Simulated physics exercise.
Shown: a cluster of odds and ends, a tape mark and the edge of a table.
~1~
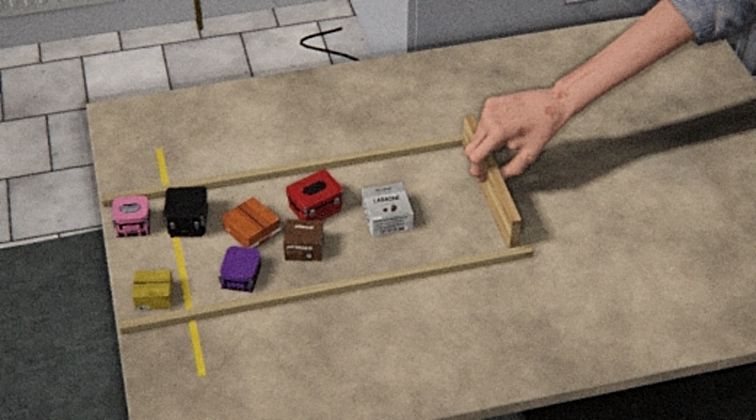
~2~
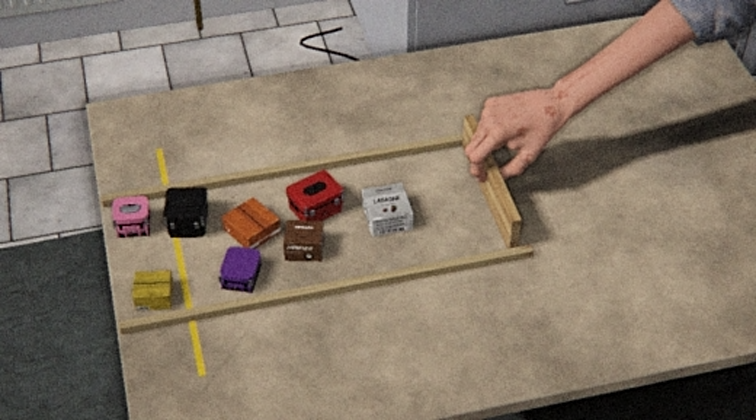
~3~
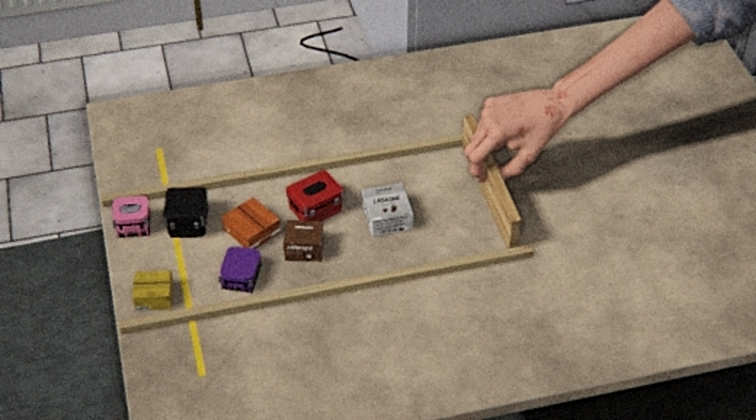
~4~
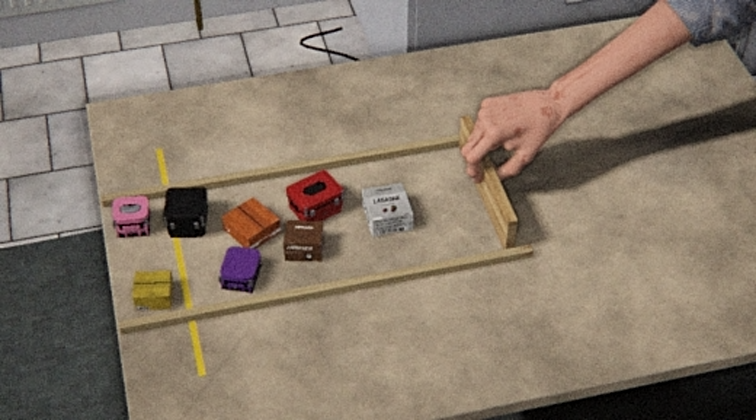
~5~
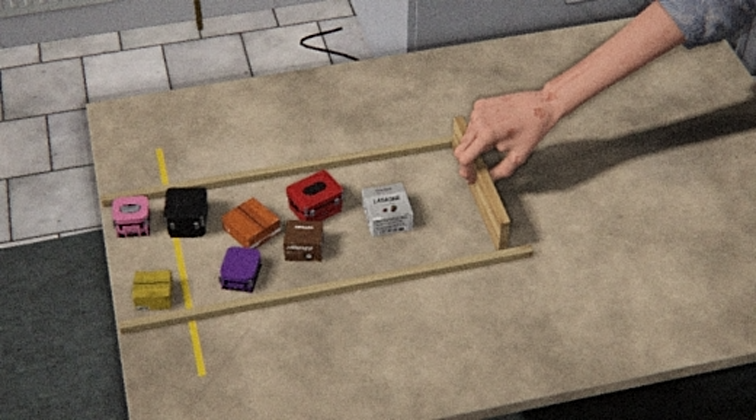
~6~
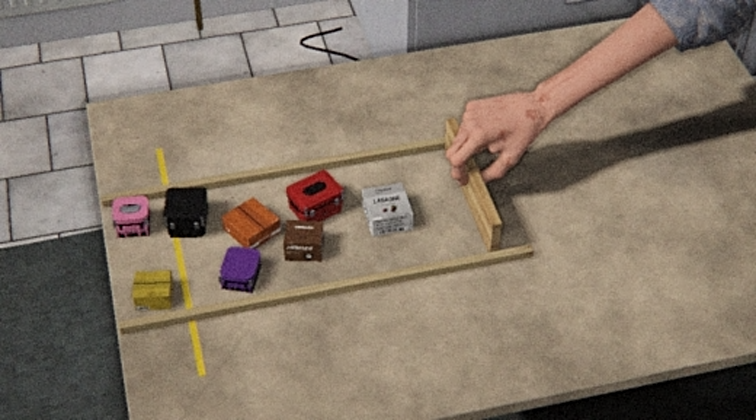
On a tabletop, a hand sliding a wooden board slightly left between two rails, small coloured boxes and cases sitting still.
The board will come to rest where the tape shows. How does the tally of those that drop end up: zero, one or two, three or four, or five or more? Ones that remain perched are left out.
The tally ends at three or four.
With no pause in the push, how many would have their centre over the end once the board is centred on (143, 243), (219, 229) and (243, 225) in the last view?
Per position: 6 / 1 / 0.
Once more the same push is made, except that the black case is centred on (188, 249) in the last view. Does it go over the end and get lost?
Observed: The black case is not kept up.
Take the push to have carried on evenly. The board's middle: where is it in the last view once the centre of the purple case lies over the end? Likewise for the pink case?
First one: Around (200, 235). Other one: Around (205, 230).
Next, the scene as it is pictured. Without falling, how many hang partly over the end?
The count is 3.
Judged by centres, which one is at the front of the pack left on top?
It would be the orange box, I'd say.
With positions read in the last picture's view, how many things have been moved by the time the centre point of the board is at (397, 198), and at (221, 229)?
So far 1, and 8 at the second.
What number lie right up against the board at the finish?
Contact count: 2.
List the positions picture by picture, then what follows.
In the first picture, pink case (132, 217); yellow box (153, 290); black case (187, 212); board (490, 181); tape (179, 253).
In the second picture, yellow box (153, 290); orange box (252, 224).
In the third picture, black case (187, 212); purple case (241, 270).
In the fourth picture, pink case (132, 217); brown box (304, 241).
In the fifth picture, yellow box (153, 290); white box (387, 209).
In the sixth picture, pink case (132, 217); yellow box (153, 290); black case (187, 212); board (472, 185); tape (179, 253).
Early on, none off yet; pink case at rest near (132, 217); yellow box at rest near (153, 290); black case at rest near (187, 212).
Finally, the number that fall off is three or four; lost, purple case, yellow box and pink case.
